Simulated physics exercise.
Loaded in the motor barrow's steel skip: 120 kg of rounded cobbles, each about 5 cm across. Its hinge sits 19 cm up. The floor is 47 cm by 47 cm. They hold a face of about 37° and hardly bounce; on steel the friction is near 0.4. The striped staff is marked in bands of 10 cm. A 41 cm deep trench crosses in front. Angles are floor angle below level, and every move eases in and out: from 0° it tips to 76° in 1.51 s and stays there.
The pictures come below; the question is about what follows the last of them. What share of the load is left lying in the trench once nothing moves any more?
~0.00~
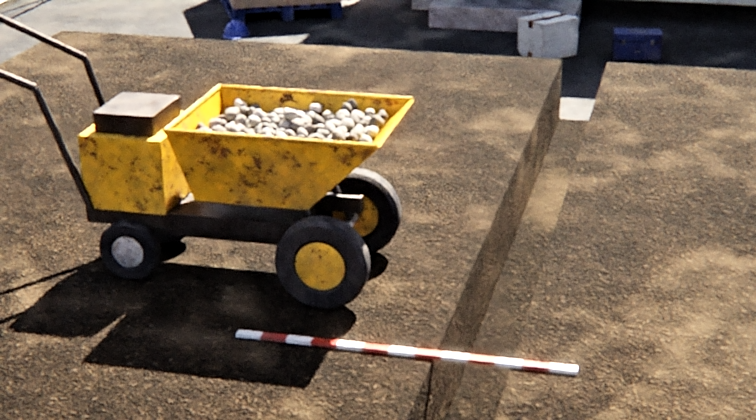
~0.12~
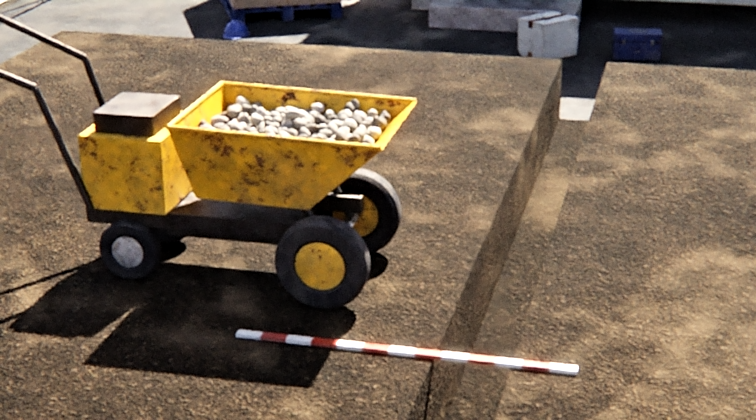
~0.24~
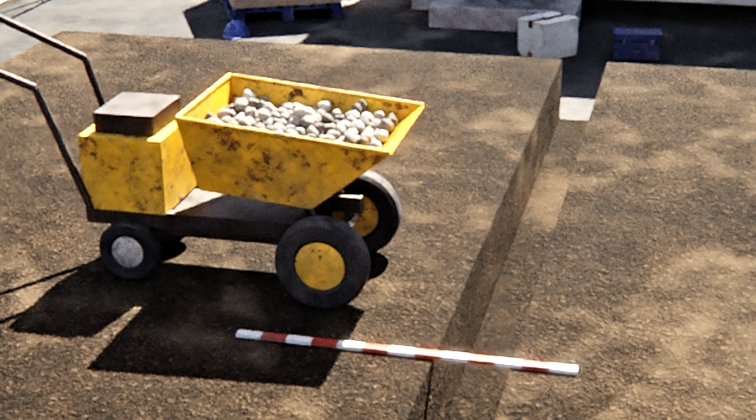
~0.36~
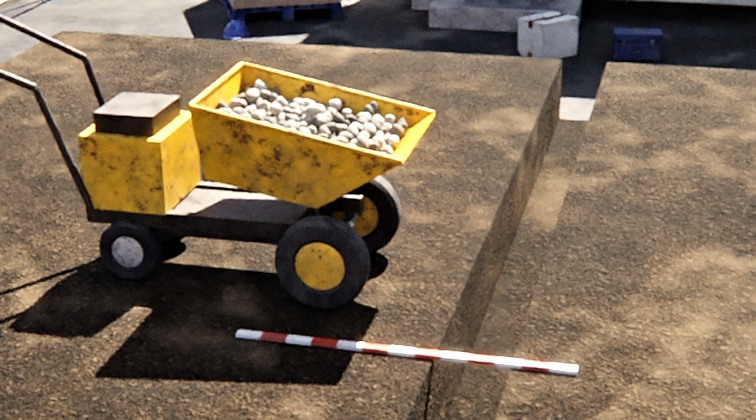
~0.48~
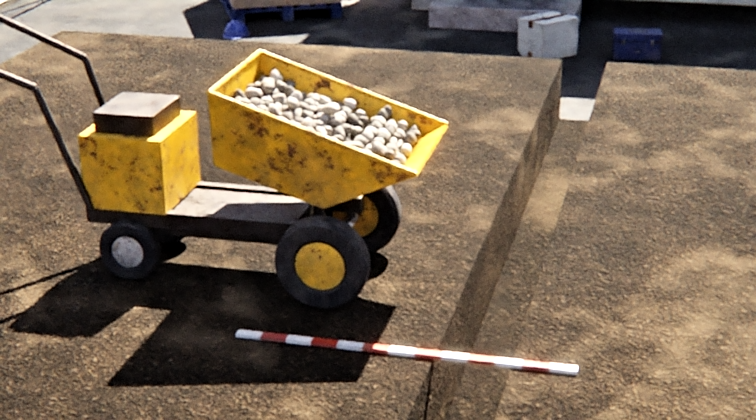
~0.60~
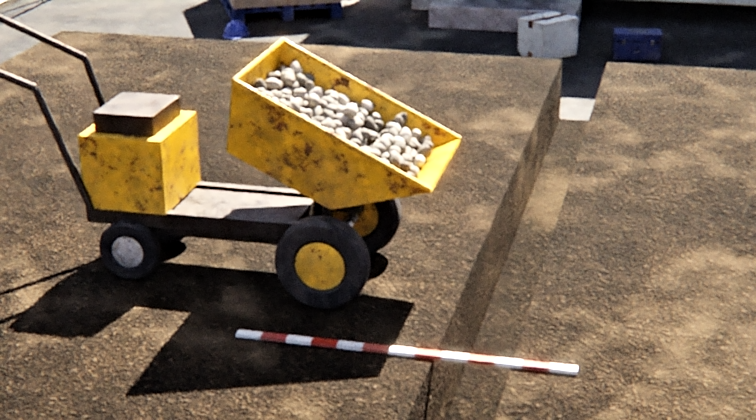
About 84 per cent.
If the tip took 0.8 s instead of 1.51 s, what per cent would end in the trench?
Probably about 75 in a hundred.
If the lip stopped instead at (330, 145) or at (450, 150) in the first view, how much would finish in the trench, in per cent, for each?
Estimates: 80 % then 0 %.
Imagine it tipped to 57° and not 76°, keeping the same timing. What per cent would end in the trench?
Some 75% would finish there.
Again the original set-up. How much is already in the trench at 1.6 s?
Around 60 per cent of it, at that instant.
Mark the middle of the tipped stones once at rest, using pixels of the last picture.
Somewhere around (504, 358) in the last picture.
After 1.1 s the floor is at 64°; 100 % in the skip; the foremost stones are at (486, 244).
After 1.6 s the floor is at 76°; 29 % in the skip, 58 % in the trench, 13 % past the trench; the foremost stones are at (619, 308).
After 2.0 s the floor is at 76°; 3 % in the skip, 81 % in the trench, 16 % past the trench; the foremost stones are at (702, 316).
After 3.9 s the floor is at 76°; 0 % in the skip, 84 % in the trench, 16 % past the trench; the foremost stones are at (733, 319).
